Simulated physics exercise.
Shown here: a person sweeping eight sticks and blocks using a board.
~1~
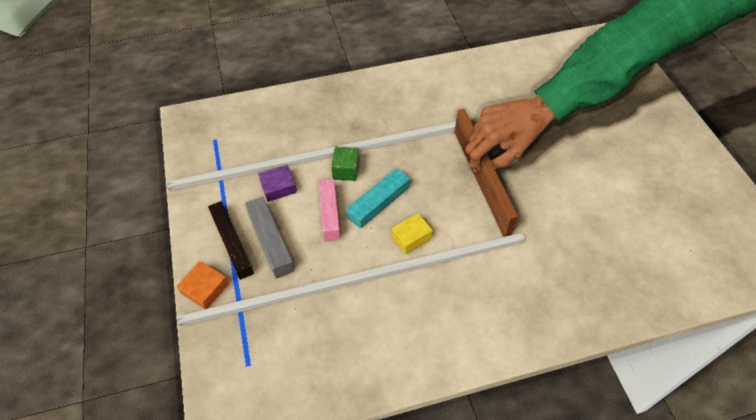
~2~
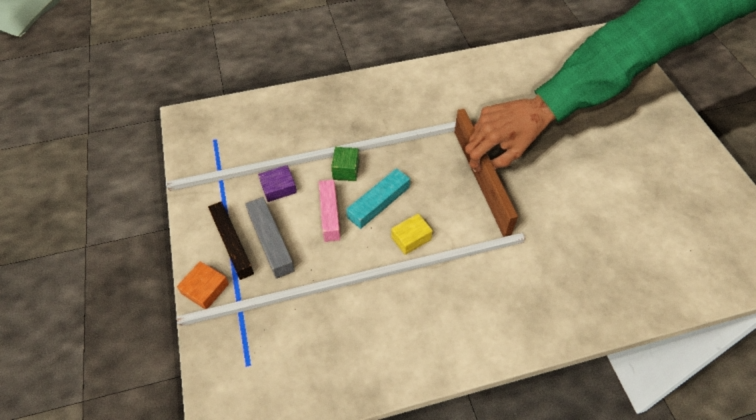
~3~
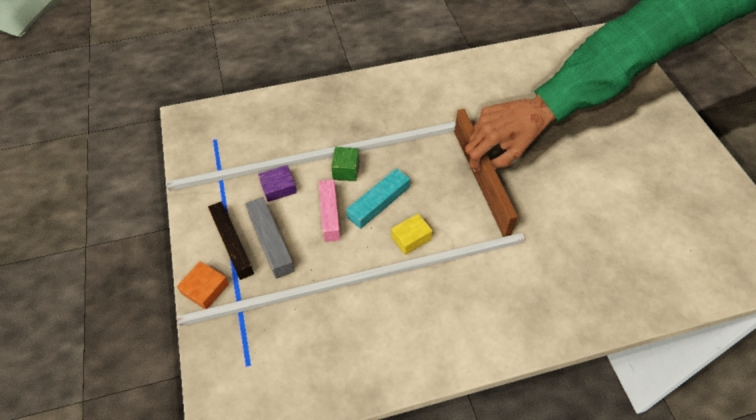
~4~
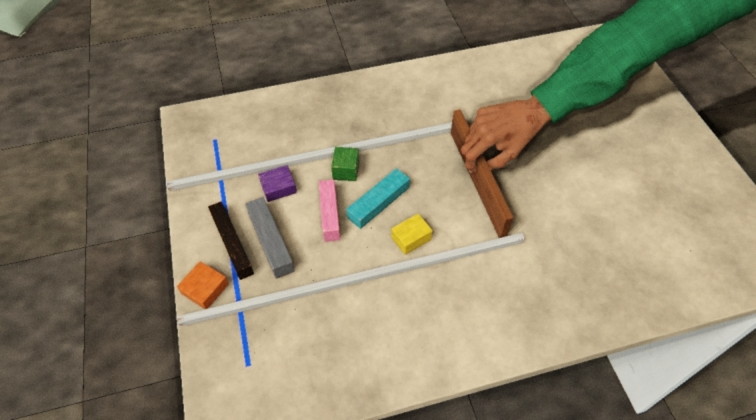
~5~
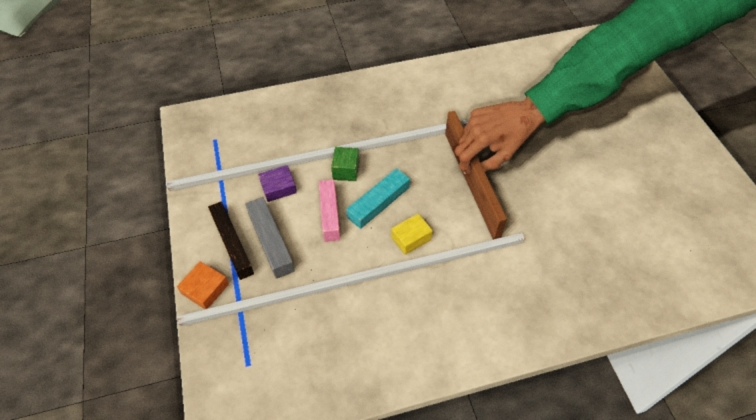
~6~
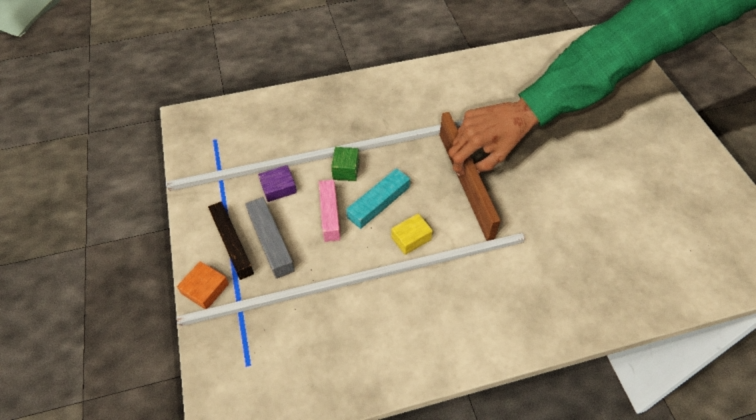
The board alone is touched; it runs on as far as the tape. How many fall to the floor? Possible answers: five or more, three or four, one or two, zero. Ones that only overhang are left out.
The number going over the edge will be three or at most four.
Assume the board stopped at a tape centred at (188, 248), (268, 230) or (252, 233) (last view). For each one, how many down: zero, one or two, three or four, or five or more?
Result per tape, as listed: Five or over; 1 or 2; one to two.
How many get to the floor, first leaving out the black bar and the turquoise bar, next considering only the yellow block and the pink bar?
The number is 1 for the first case and 1 for the second.
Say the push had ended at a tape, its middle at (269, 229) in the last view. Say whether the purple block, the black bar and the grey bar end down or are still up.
What happens: The purple block does not come off, the black bar does not come off, the grey bar does not come off.
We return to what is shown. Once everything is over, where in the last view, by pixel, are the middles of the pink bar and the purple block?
The pink bar ends at (186, 233) and the purple block at (181, 199).
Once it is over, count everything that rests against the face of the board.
It adds up to 3.
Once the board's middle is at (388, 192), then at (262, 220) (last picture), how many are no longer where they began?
Counting first: 3, next 8.
A little later, none off yet; orange block at rest near (203, 285); black bar at rest near (230, 240); grey bar at rest near (269, 237).
When it is over, the number that fall off is three or four; down, grey bar, black bar and orange block.
